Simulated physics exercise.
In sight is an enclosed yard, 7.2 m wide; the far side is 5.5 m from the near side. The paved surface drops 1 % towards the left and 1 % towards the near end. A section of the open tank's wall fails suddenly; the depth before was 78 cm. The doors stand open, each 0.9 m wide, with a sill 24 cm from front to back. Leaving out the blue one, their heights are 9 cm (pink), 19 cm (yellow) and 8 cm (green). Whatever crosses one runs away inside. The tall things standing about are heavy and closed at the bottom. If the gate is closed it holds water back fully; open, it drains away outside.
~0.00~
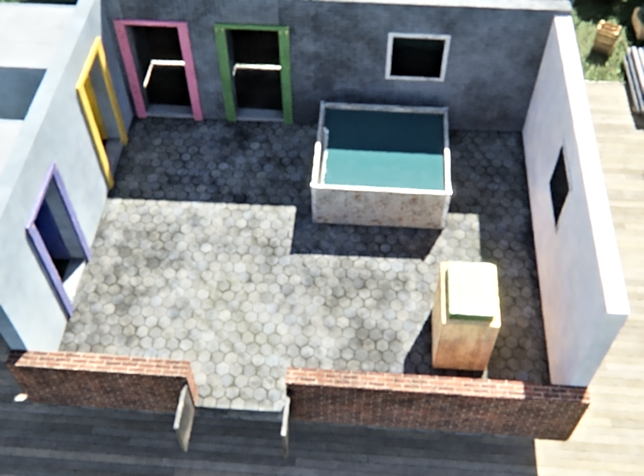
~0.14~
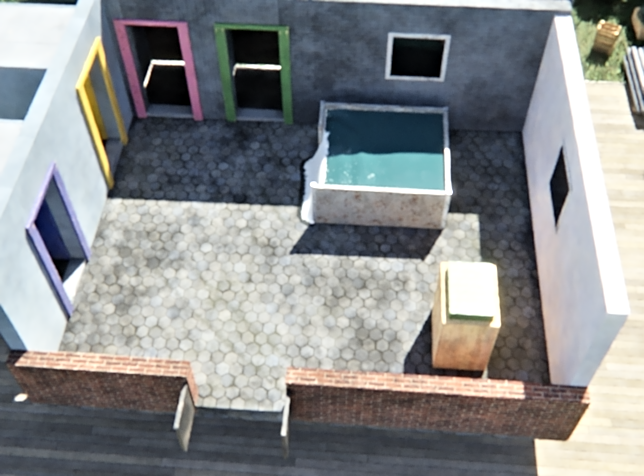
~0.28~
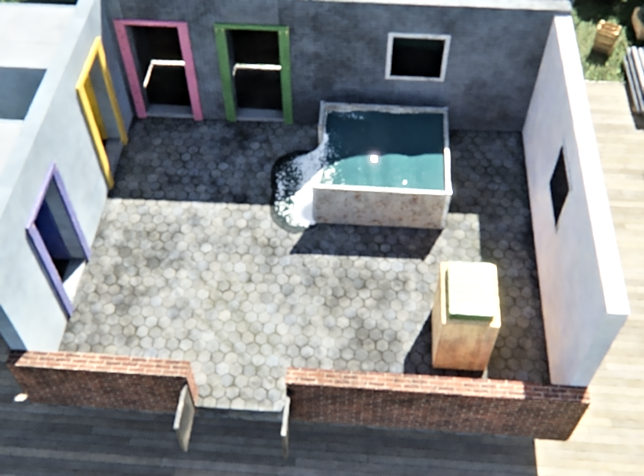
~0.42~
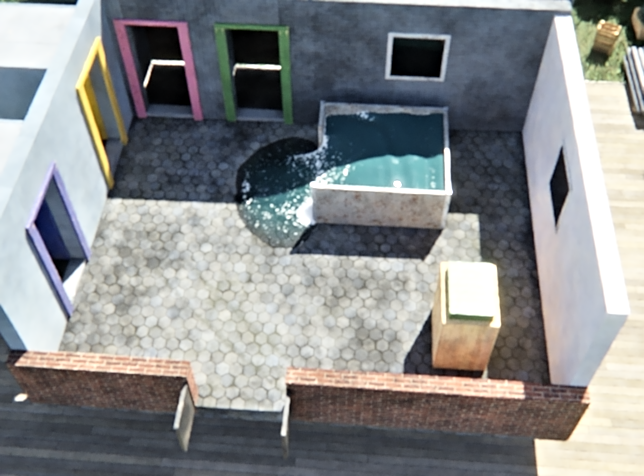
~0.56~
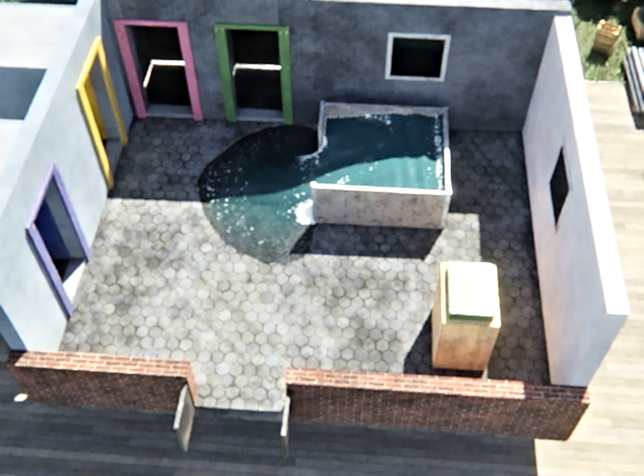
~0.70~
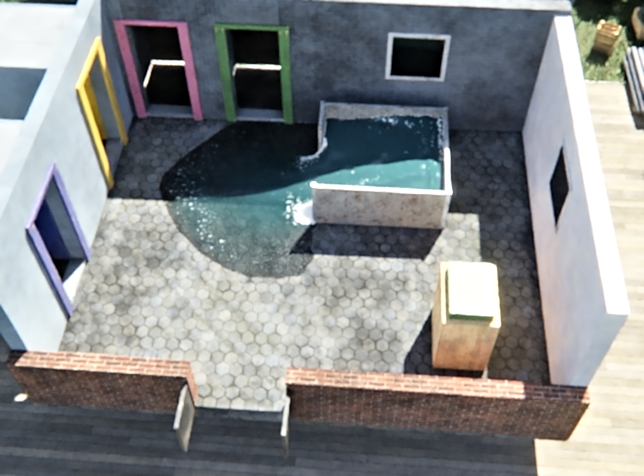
A walled yard with an open tank, water pouring from the tank's left side and spreading leftward across the grey paving.
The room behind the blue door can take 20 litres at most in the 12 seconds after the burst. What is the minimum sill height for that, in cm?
Some 19 cm above the ground.
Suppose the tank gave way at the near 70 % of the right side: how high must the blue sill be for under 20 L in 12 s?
Some 13.0 cm.
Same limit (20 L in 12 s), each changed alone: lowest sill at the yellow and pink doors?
Roughly 29 cm at yellow and 21 cm at pink.
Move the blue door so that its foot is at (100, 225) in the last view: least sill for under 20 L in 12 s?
Roughly 27 cm.
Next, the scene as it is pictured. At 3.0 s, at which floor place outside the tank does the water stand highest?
At about (49, 381).
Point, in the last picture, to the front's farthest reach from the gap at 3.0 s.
Around (49, 381).
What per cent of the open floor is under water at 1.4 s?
About 40 per cent.
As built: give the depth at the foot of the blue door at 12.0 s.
Some 10.0 cm.
After 1.4 s water covers 40 % of the floor, deepest (38 cm) near (307, 201); it has not reached the blue door.
After 3.0 s water covers 50 % of the floor, deepest (40 cm) near (49, 381); 18 cm at the blue door, 74 litres in over its 8 cm sill.
After 12.0 s water covers 100 % of the floor, deepest (13 cm) near (49, 381); 10 cm at the blue door, 212 litres in over its 8 cm sill.
At the blue door as built, the water arrived by 1.5 s and peaked near 22 cm at 1.8 s.
Run again over the same 12 s with other heights there, 35 litres in over 16.5 cm, 7 litres over 22 cm. The limit of 20 litres is kept from about 19 cm up.
